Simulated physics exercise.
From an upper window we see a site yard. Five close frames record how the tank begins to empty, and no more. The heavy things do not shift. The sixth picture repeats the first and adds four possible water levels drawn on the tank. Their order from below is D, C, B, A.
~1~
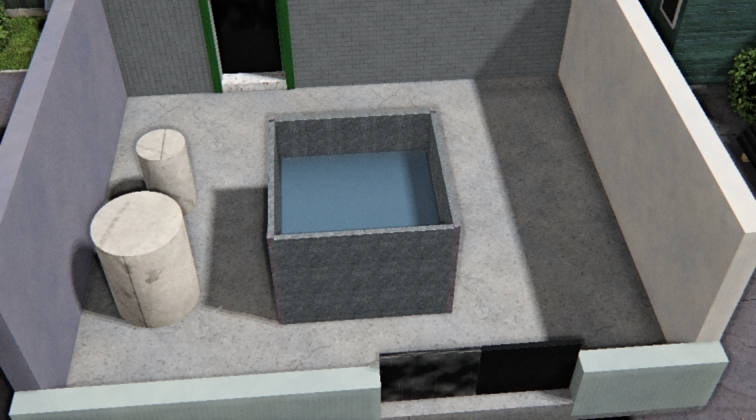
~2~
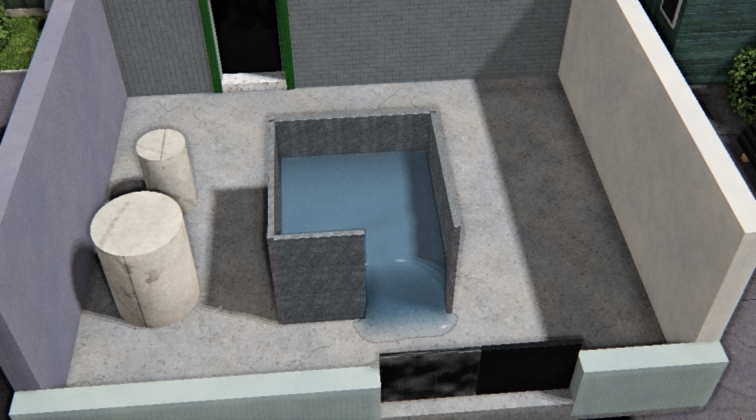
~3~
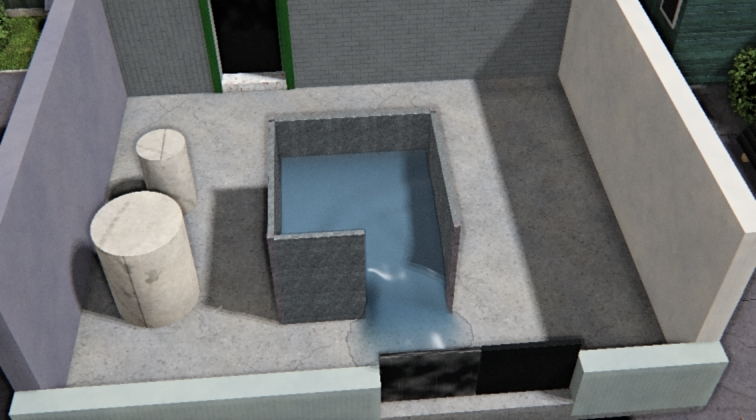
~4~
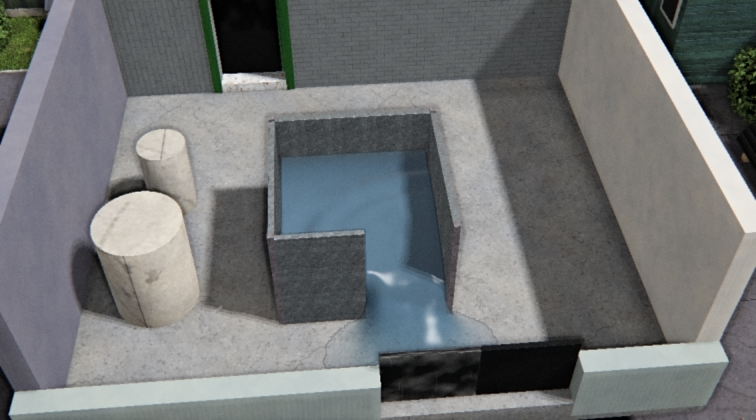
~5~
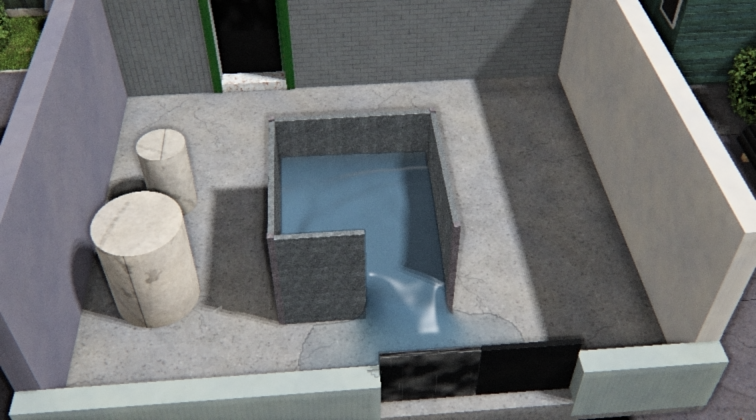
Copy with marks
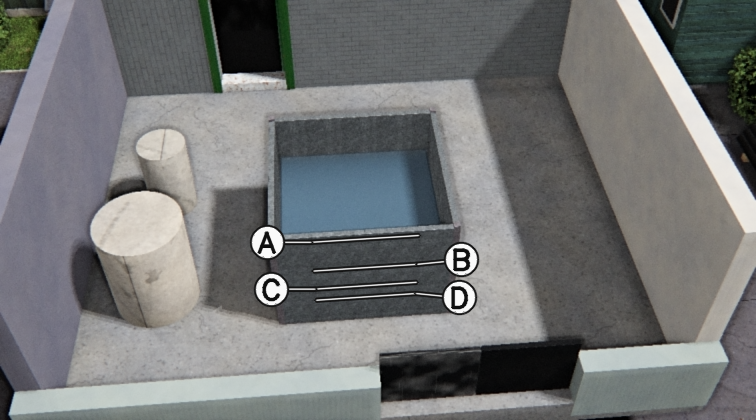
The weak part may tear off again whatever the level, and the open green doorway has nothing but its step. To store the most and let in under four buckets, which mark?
Take B.
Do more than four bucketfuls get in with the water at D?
No.
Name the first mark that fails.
A.
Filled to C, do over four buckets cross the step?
No, not at all.
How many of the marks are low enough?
Three of the four.
On the marked copy, A at (365, 238); B at (365, 267); C at (366, 285); D at (366, 296); from the bottom up D, C, B, A.
Choosing A, about 9 bucketfuls get in.
Choosing B, a splash gets over, under a bucket.
Choosing C, nothing gets over.
Choosing D, nothing gets over.
